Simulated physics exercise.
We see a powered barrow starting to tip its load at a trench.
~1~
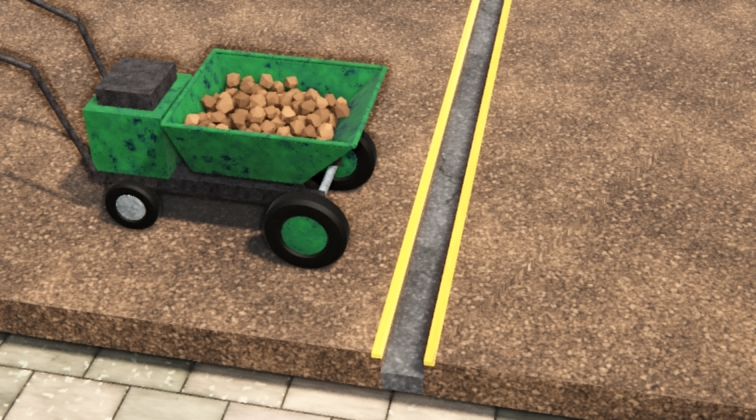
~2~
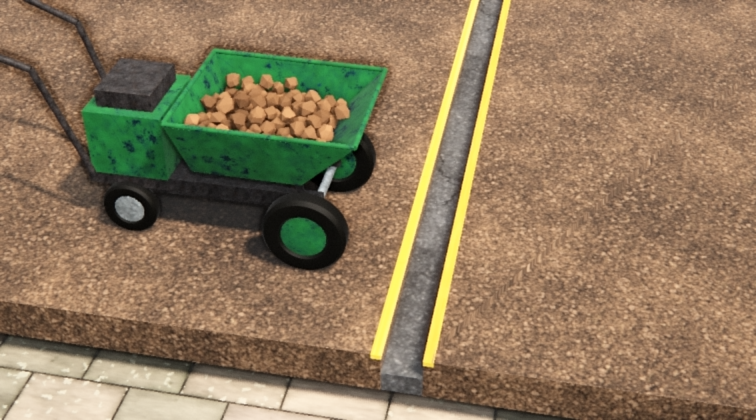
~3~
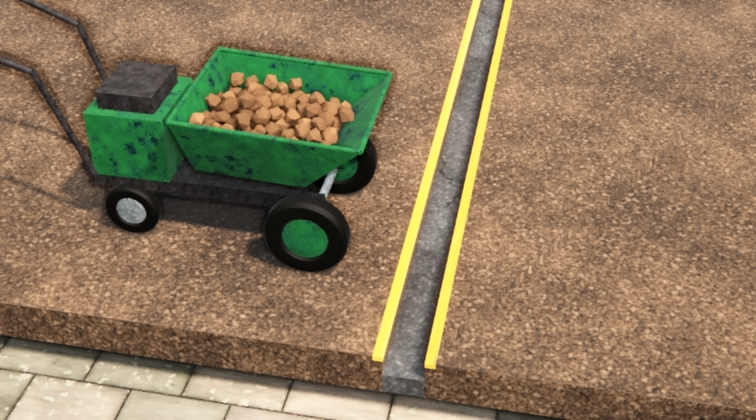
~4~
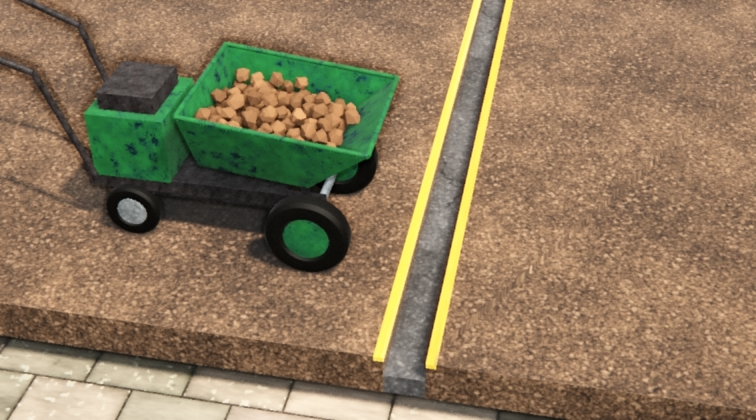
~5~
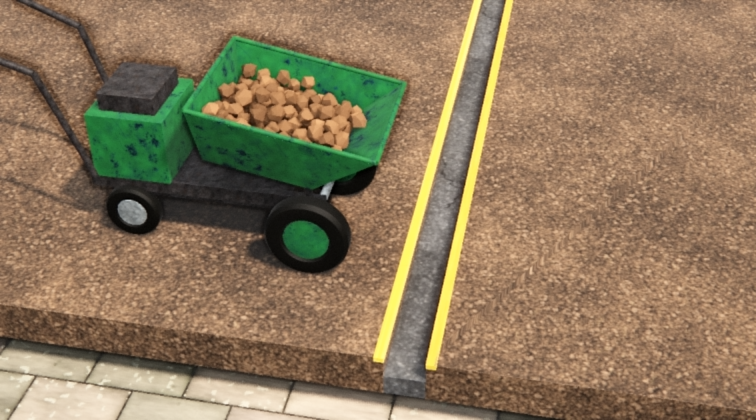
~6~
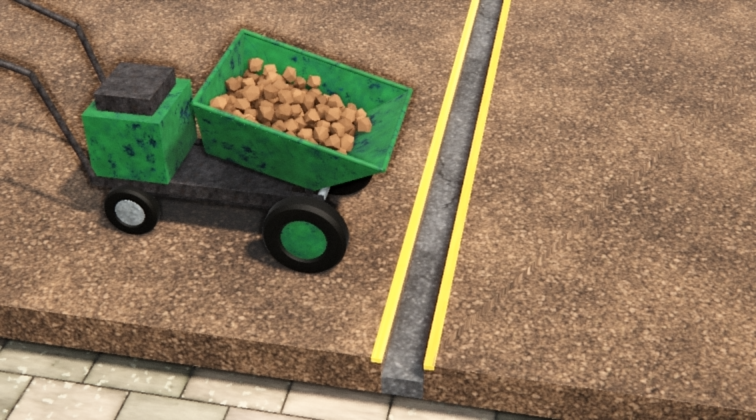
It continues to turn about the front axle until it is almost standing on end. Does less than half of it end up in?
Yes, ends mostly outside.
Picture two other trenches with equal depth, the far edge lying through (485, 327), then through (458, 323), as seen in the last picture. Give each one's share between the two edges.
First one: 80 per cent; second one: 50 per cent.
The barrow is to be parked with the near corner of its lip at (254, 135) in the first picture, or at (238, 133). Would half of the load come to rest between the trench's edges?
Initially shy of half, next shy of half.
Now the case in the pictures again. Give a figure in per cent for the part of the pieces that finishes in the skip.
It works out near 0 percent.
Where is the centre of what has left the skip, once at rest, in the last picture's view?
Around (483, 242), give or take.
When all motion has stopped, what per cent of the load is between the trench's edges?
About 25 per cent.
Just after the last frame, skip tipped steeply; every one in the skip.
A moment on, skip tipped steeply; the larger part in the skip; just a few in or heaped over the trench; roughly a quarter beyond it; just a few falling.
Further on, skip tipped right over; about a tenth in the skip; roughly a quarter in or heaped over the trench; the larger part beyond it.
When it is over, skip tipped right over; just a few in the skip; roughly a quarter in or heaped over the trench; roughly two thirds beyond it.
